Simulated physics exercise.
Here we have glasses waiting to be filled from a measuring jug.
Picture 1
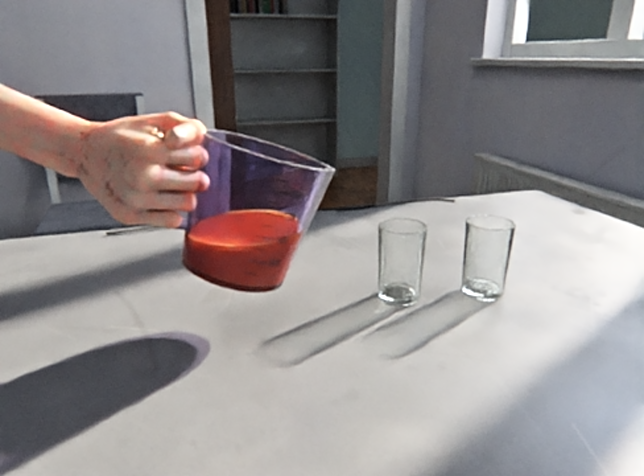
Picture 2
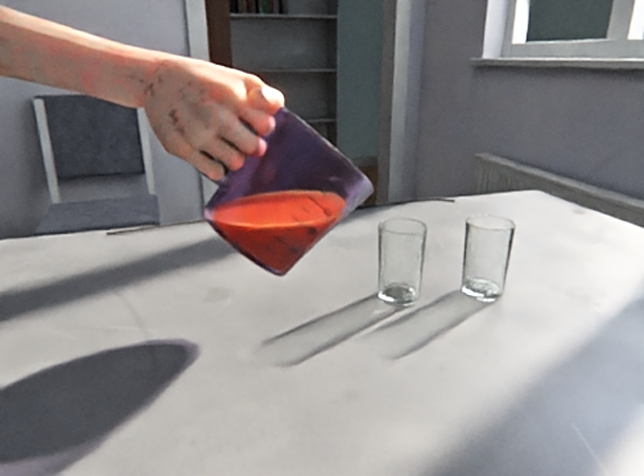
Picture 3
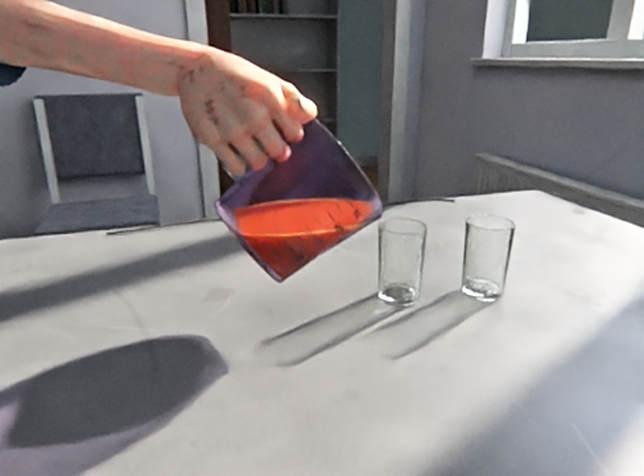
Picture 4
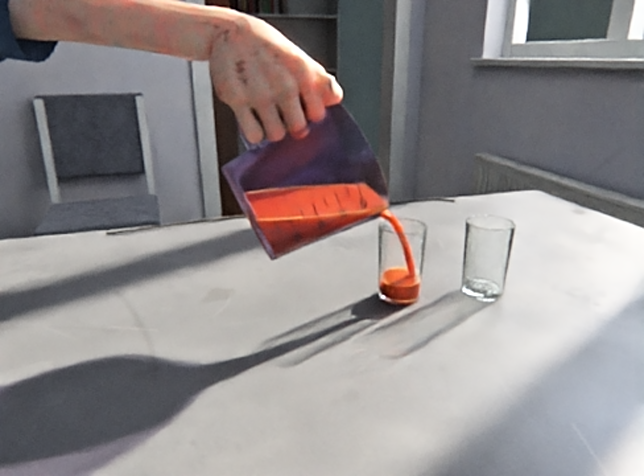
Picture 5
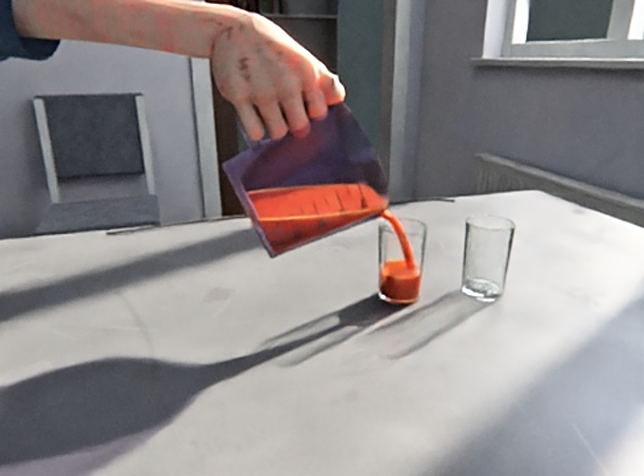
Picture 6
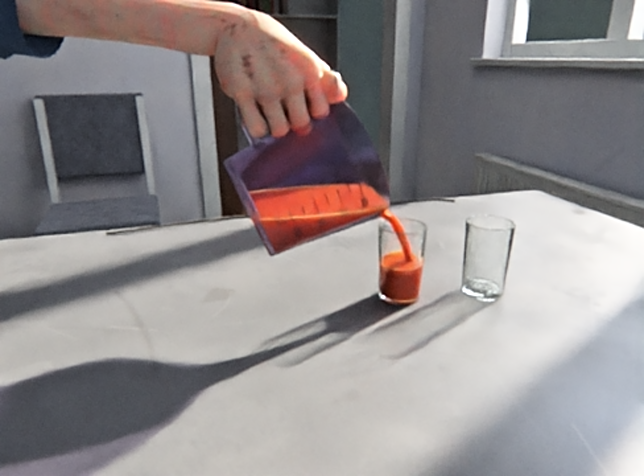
To begin with, a hand holds a clear jug of red liquid to the left of two empty glasses on a pale table. The hand moves right and tilts the jug steadily further, bringing the liquid to its lip. A thin red stream then runs into the nearer, left glass, and the level inside rises.
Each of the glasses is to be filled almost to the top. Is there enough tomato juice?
What the measuring jug holds is enough.
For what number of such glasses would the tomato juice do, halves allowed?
It makes near 2.5.
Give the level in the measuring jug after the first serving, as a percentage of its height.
Close to 20 %.
A moment on, the first is about three quarters full.
Further on, the first is done and the measuring jug has about two thirds of its load.
When it is over, both are full and about a quarter of the tomato juice is over.
